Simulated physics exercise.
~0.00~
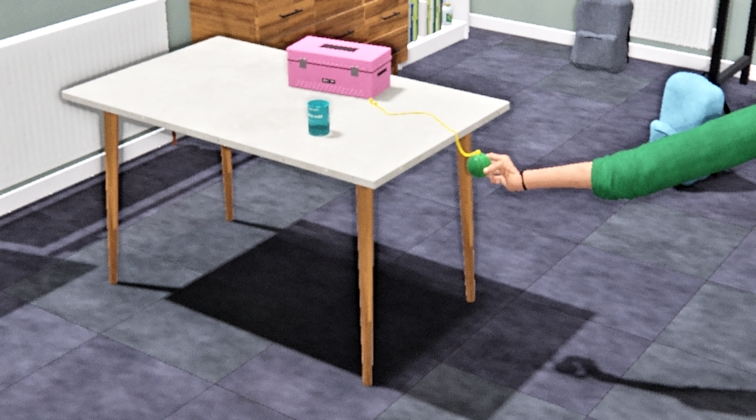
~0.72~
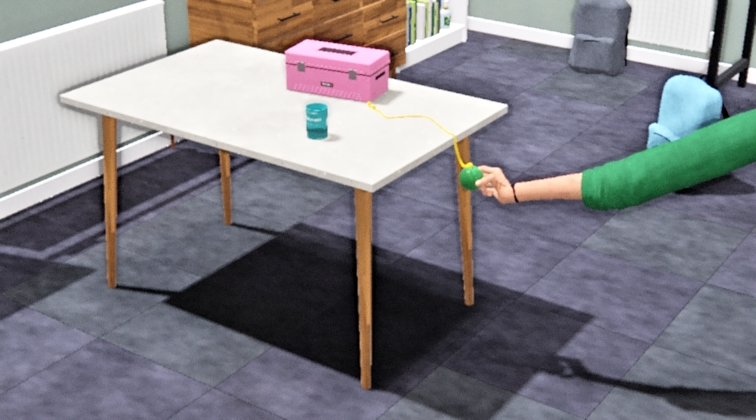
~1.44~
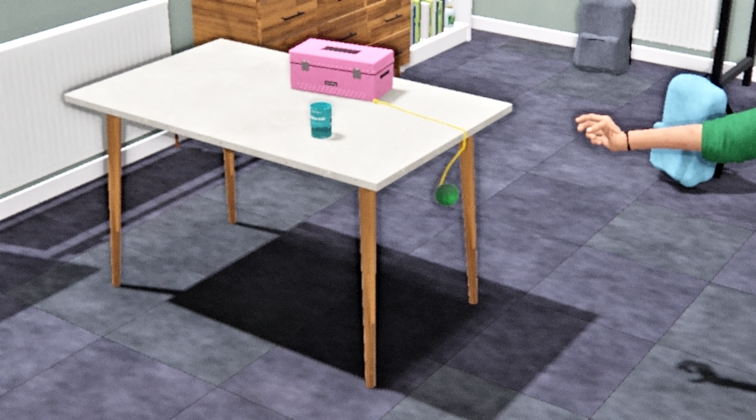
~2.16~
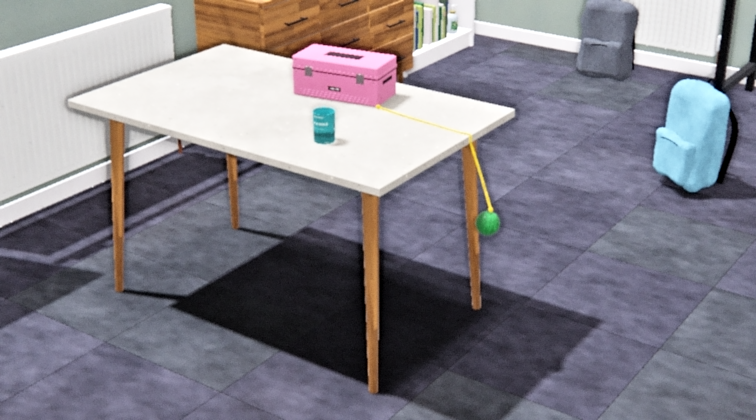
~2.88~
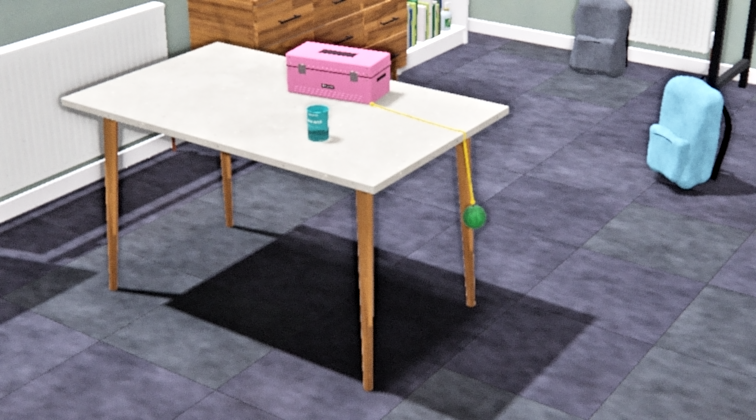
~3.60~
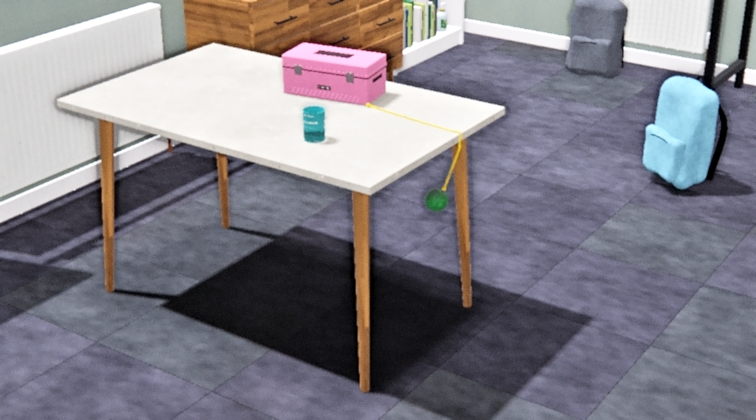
The clip opens on a white-topped table with wooden legs, holding a pink toolbox and a turquoise cup, while a hand in a green sleeve holds a small green apple just off the right edge. A yellow string runs from the apple across the tabletop to the toolbox. The hand lowers the apple slightly, then lets go and draws back to the right. The apple drops a short way and hangs from the string below the edge, swinging right, then back left. It ends still dangling above the floor, with toolbox and cup in place.
